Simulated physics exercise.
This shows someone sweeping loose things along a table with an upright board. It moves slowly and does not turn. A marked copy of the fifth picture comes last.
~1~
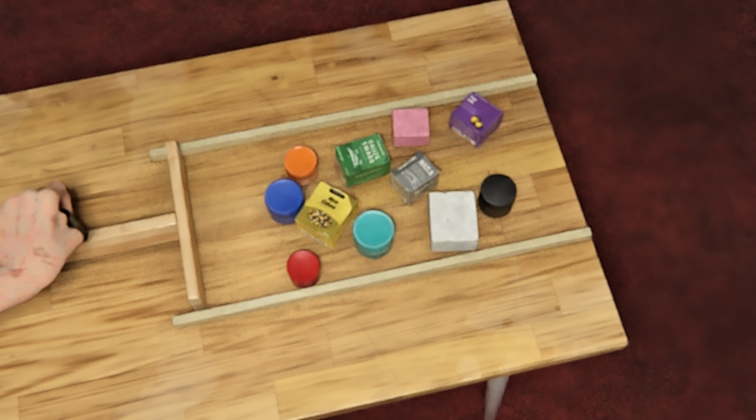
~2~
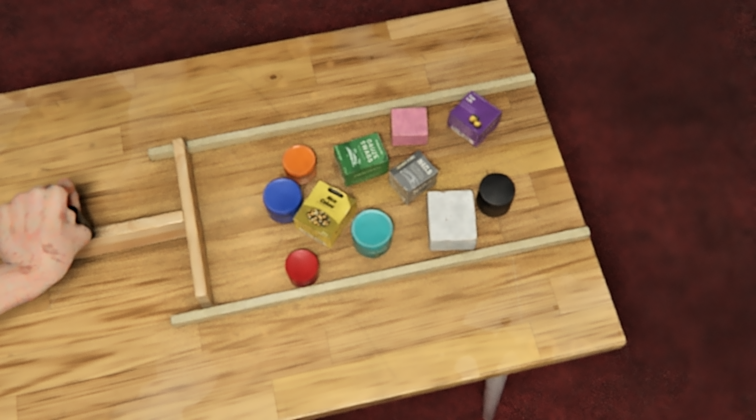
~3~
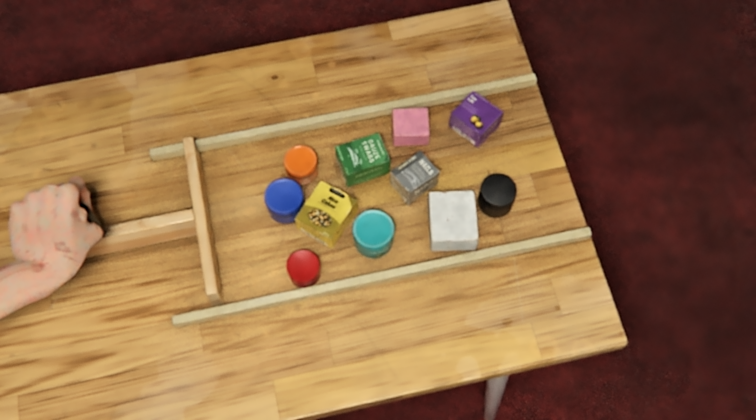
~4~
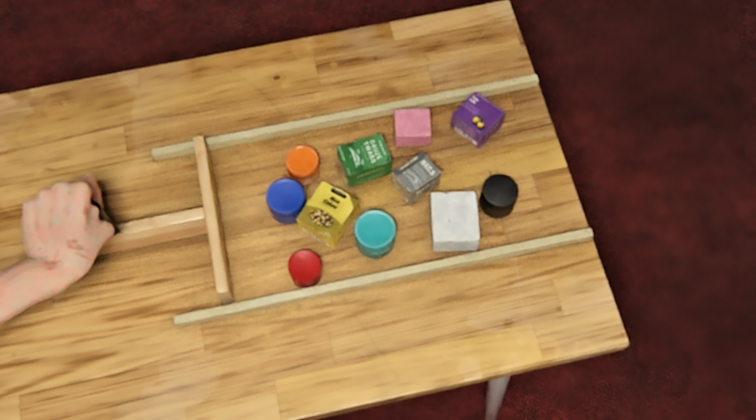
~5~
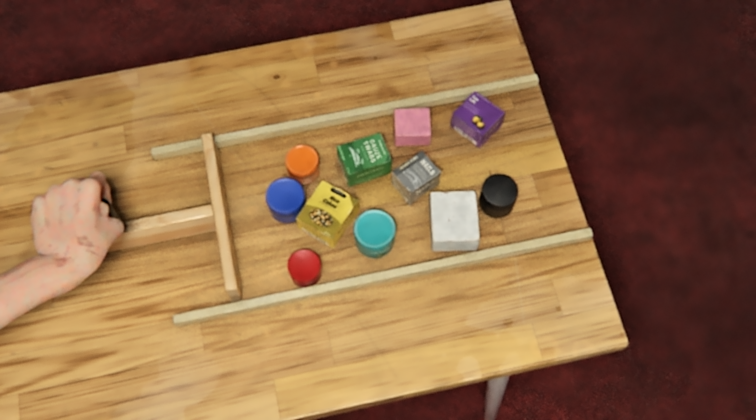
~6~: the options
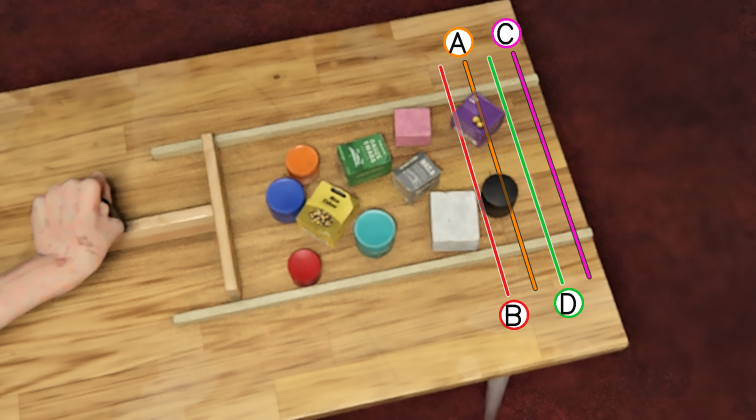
At the start, a hand at the left grips the handle of a wooden pusher lying between two rails on a table, with colourful boxes and round containers spread out to its right. The hand slowly slides the board a short way right, narrowing the gap, while the objects stay in place, untouched.
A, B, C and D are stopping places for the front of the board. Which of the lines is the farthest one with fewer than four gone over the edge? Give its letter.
Stop at B.
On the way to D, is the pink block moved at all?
Yes.
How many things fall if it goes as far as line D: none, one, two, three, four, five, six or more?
Six or more.
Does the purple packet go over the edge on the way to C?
Yes.
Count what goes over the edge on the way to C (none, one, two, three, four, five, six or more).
Six or more.
On the marked copy, A at (498, 169); B at (472, 174); C at (549, 159); D at (524, 164).
Following B. Soon after the start, board (312, 190); red jar (349, 262); turquoise tub (387, 243).
Later, board (403, 171); purple packet (521, 115); black tin (531, 176).
In the end, board (471, 158); purple packet over the edge; black tin over the edge; two fallen.
As for the rest, A drops five; C drops eleven; D drops seven.
